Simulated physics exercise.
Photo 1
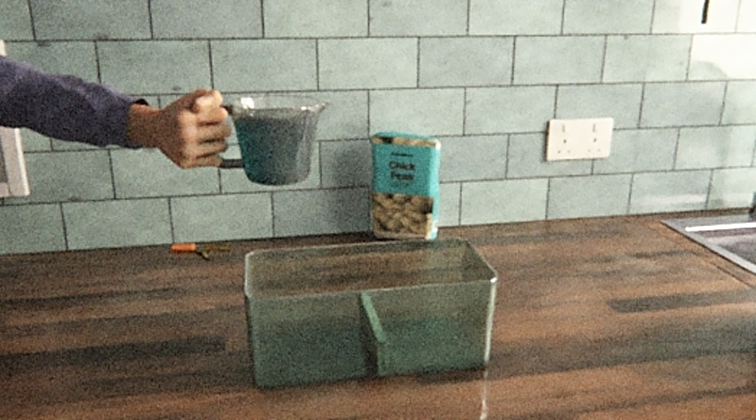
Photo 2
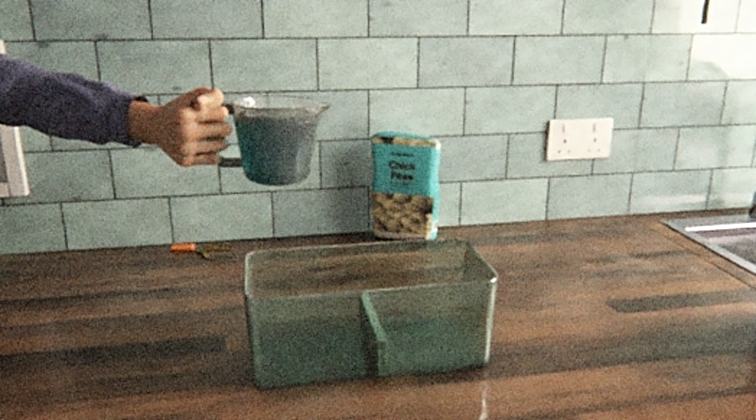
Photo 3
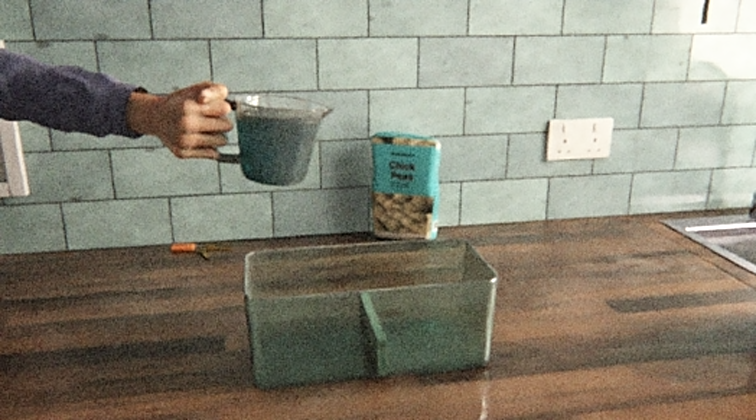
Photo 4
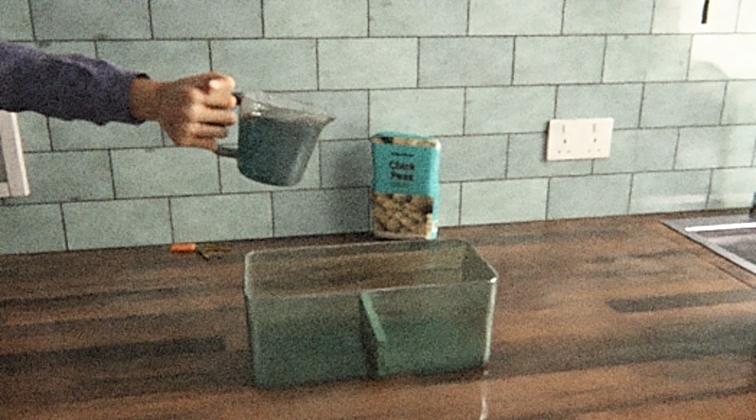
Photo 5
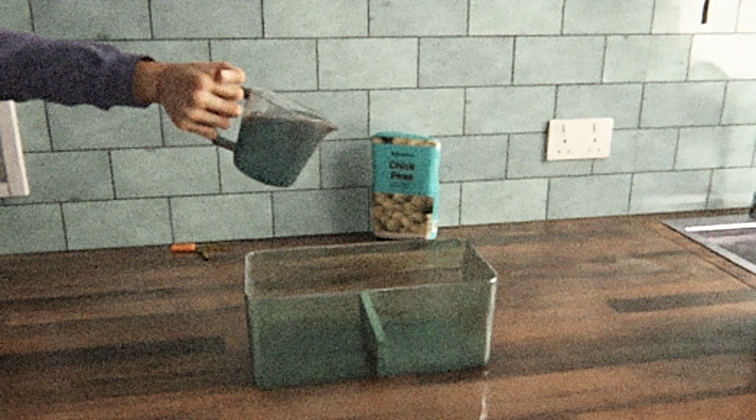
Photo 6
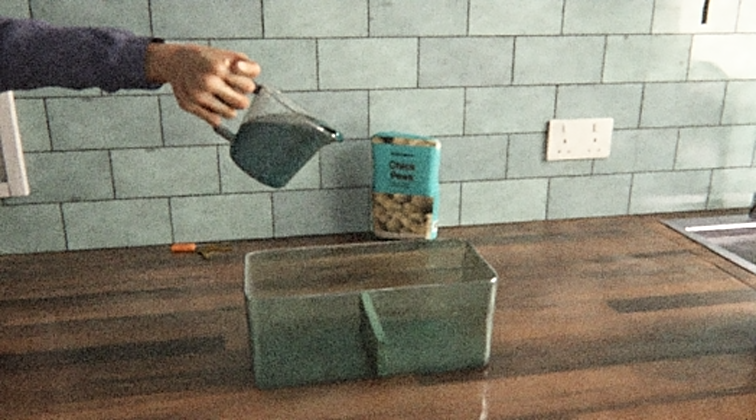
A hand in a dark purple sleeve reaches in from the left, holding a clear measuring jug of bluish liquid above a wooden kitchen worktop, seen from the front by a still camera. Below it sits a long, see-through green basin with a low wall inside, before a teal chick peas packet and pale green tiles. The hand gradually tilts the jug rightward, bringing the liquid to its spout.
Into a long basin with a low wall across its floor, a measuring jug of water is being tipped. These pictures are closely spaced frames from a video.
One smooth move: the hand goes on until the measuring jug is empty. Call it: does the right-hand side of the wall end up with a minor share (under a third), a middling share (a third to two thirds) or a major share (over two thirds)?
The right side gets a middling share.
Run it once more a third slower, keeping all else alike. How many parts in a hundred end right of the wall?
I'd say roughly 65 in every hundred ends up there.
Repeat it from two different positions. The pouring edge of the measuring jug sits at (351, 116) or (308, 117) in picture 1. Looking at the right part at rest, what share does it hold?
Roughly 80 % and 15 %.
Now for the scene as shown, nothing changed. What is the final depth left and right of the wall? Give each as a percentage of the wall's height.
I'd put the left at about 20 and the right at about 20.
A moment on, the measuring jug is tipped right over and 32 per cent is still to pour, 1 is left of the wall and 25 right of it.
Next, the measuring jug is tipped right over and 2 per cent is still to pour, 39 is left of the wall and 49 right of it.
Then the measuring jug is tipped right over and 0 per cent is still to pour, 49 is left of the wall and 48 right of it.
Later the measuring jug is tipped right over and 0 per cent is still to pour, 49 is left of the wall and 49 right of it.
Finally, 49 per cent lies left of the wall, 49 right of it and 2 outside.
